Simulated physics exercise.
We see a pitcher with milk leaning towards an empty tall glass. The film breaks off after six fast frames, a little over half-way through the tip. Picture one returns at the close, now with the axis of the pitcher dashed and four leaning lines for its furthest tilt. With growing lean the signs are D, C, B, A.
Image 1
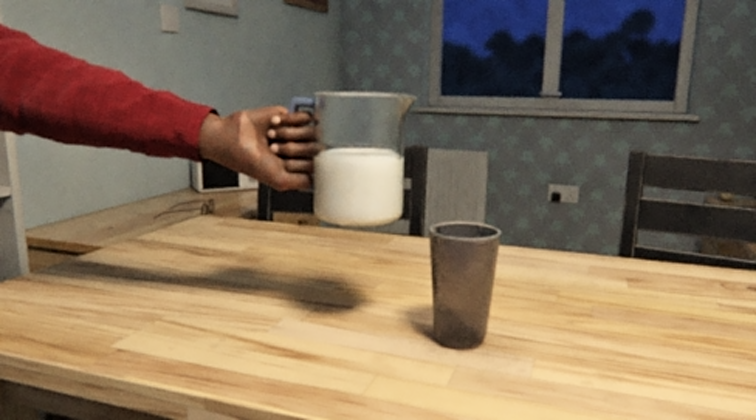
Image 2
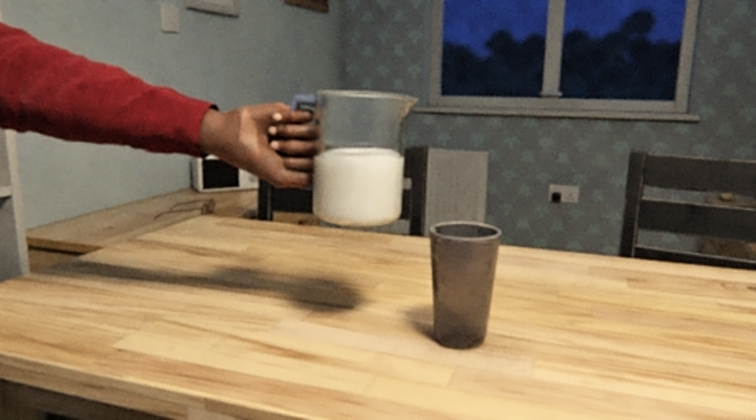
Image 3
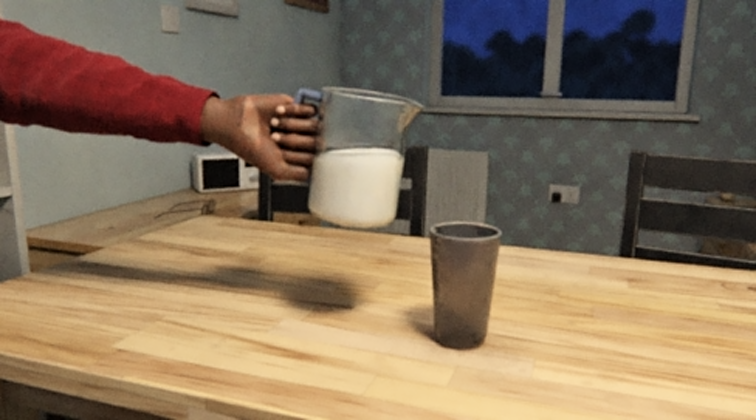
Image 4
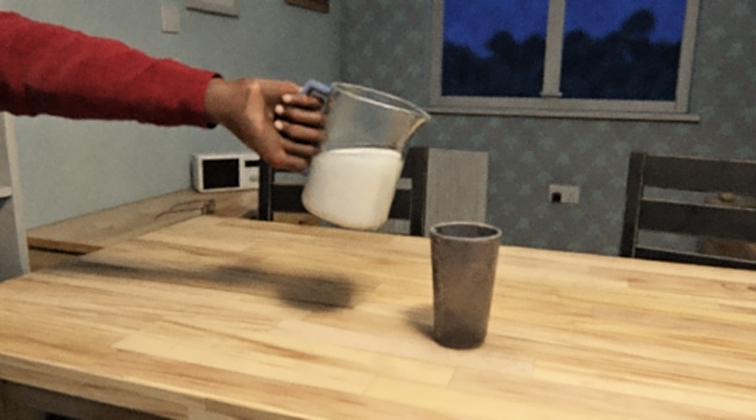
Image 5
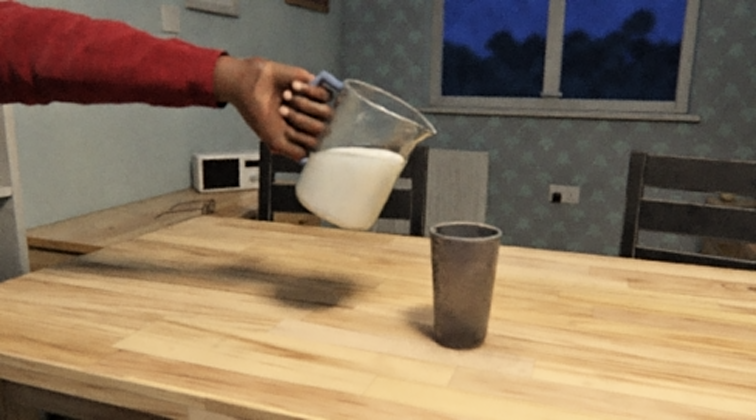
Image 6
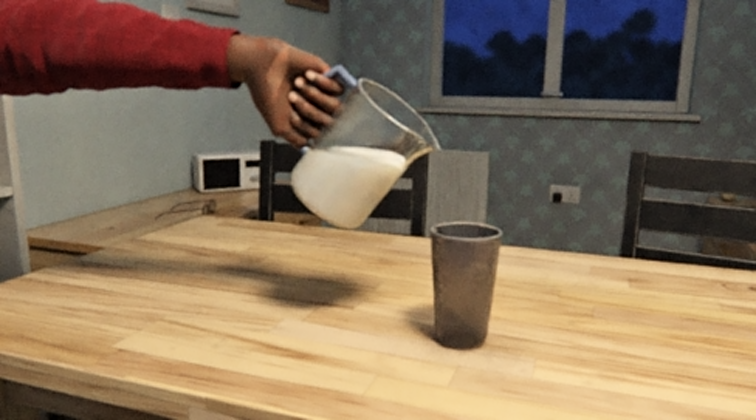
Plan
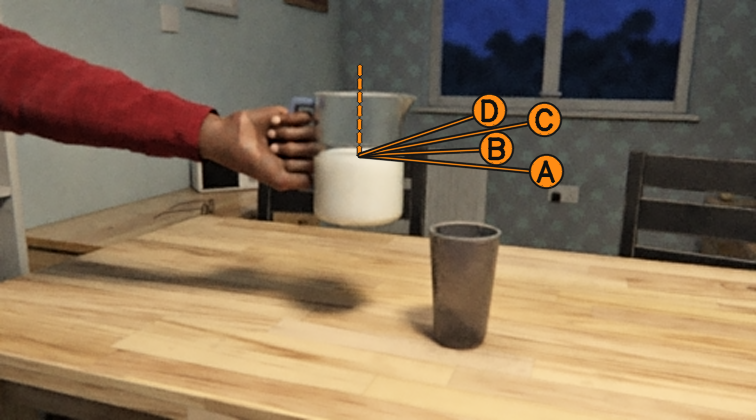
A hand in a red sleeve held a clear pitcher of milk above a wooden table, then steadily tilted it rightward near a tall dark glass, with no milk leaving the pitcher.
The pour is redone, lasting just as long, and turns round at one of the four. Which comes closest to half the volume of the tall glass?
Mark C.
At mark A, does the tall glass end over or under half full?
Over.
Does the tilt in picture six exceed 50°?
No.
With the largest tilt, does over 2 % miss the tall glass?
Yes, it does.
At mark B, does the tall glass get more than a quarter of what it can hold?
Yes, it does.
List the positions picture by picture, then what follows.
Upright, lip at (414, 98); rim of the tall glass round (465, 230); nothing has left yet.
Upright, lip at (416, 100); nothing has left yet.
Tipped about 8°, lip at (421, 107); nothing has left yet.
Tipped about 16°, lip at (428, 117); nothing has left yet.
Tipped about 27°, lip at (434, 132); nothing has left yet.
Tipped about 38°, lip at (437, 148); nothing has left yet.
On the marked copy, A at (529, 171); B at (479, 149); C at (527, 123); D at (473, 116).
Choosing A, the tall glass ends with about 73 % of what it can hold; 14 % of the milk is spilt.
Choosing B, the tall glass ends with about 68 % of what it can hold; 3 % of the milk is spilt.
Choosing C, the tall glass ends with about 51 % of what it can hold.
Choosing D, the tall glass ends with about 32 % of what it can hold.
